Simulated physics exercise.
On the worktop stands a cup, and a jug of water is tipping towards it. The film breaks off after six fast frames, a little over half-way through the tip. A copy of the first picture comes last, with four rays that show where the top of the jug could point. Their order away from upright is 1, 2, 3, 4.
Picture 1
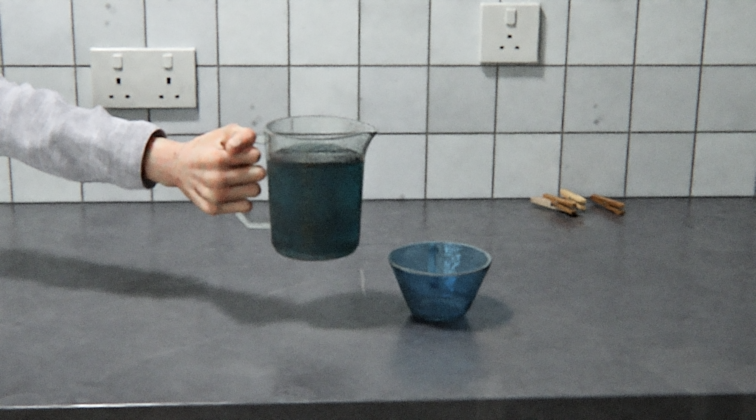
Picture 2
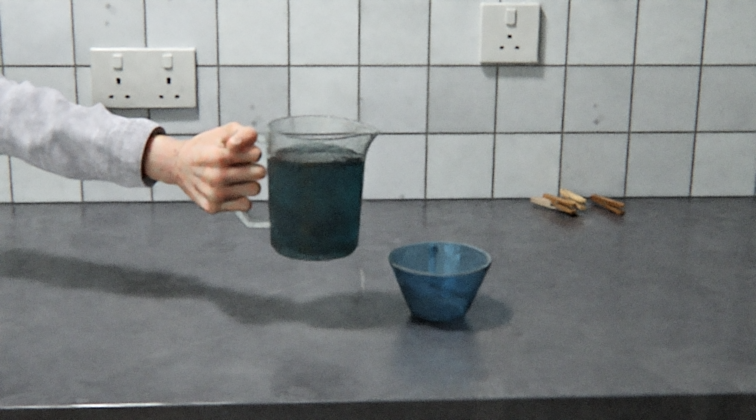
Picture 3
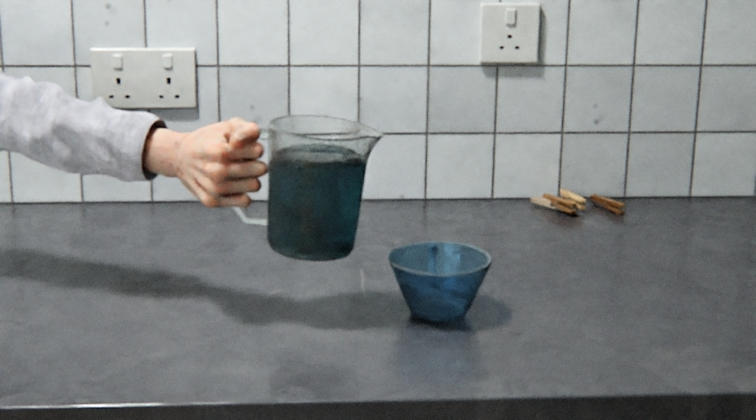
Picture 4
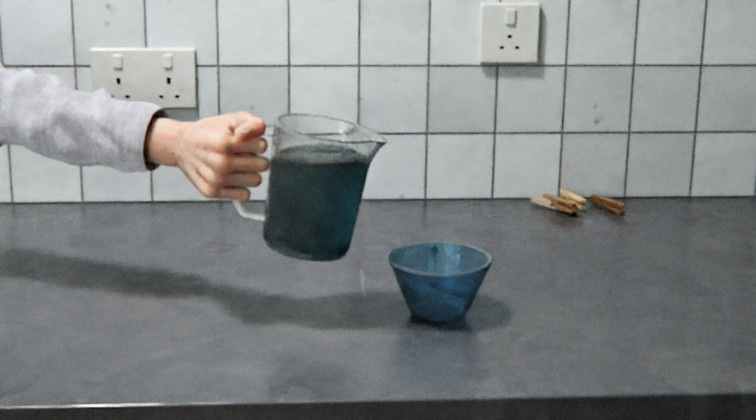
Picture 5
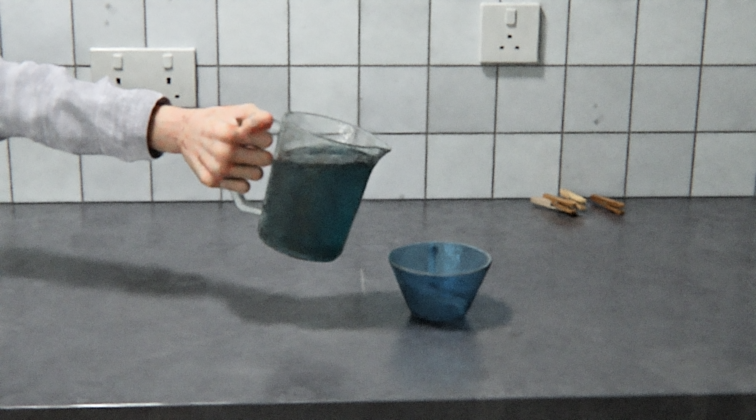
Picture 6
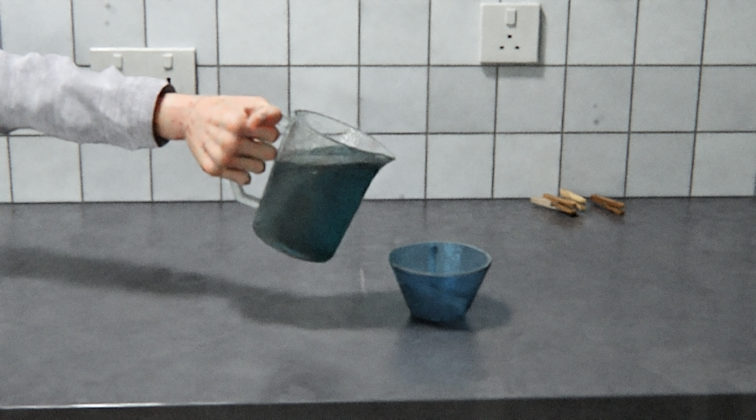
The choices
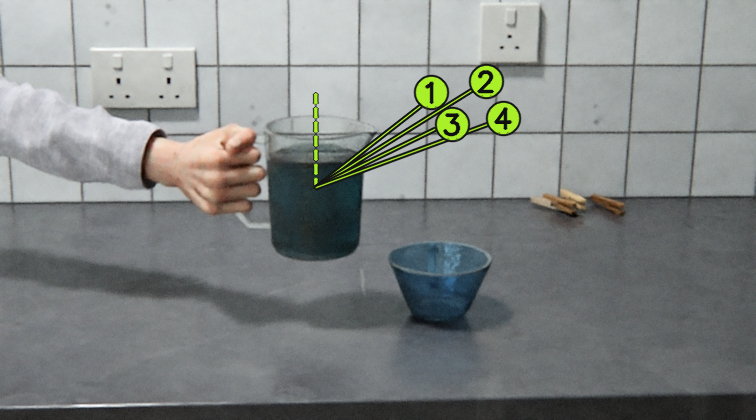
We see a hand holding a glass jug of dark bluish liquid beside a blue cup on a grey worktop; the jug starts upright, then gradually tilts to the right, with no liquid leaving its lip.
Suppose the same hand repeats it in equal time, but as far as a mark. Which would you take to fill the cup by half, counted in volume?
Tilt 2 does it best.
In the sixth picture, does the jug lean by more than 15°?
Yes.
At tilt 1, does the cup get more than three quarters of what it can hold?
No, less.
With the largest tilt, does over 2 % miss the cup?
Yes.
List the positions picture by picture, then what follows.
In the first frame, upright, lip at (376, 130); rim of the cup round (440, 257); nothing has left yet.
In the second frame, upright, lip at (377, 131); nothing has left yet.
In the third frame, tipped about 5°, lip at (381, 134); nothing has left yet.
In the fourth frame, tipped about 10°, lip at (385, 140); nothing has left yet.
In the fifth frame, tipped about 16°, lip at (390, 148); nothing has left yet.
In the sixth frame, tipped about 23°, lip at (394, 157); nothing has left yet.
In lime, 1 at (420, 106); 2 at (471, 90); 3 at (435, 129); 4 at (487, 124).
With 1, the cup ends with about 35 % of what it can hold.
With 2, the cup ends with about 48 % of what it can hold; 3 % of the water is spilt.
With 3, the cup ends with about 63 % of what it can hold; 5 % of the water is spilt.
With 4, the cup ends with about 68 % of what it can hold; 13 % of the water is spilt.
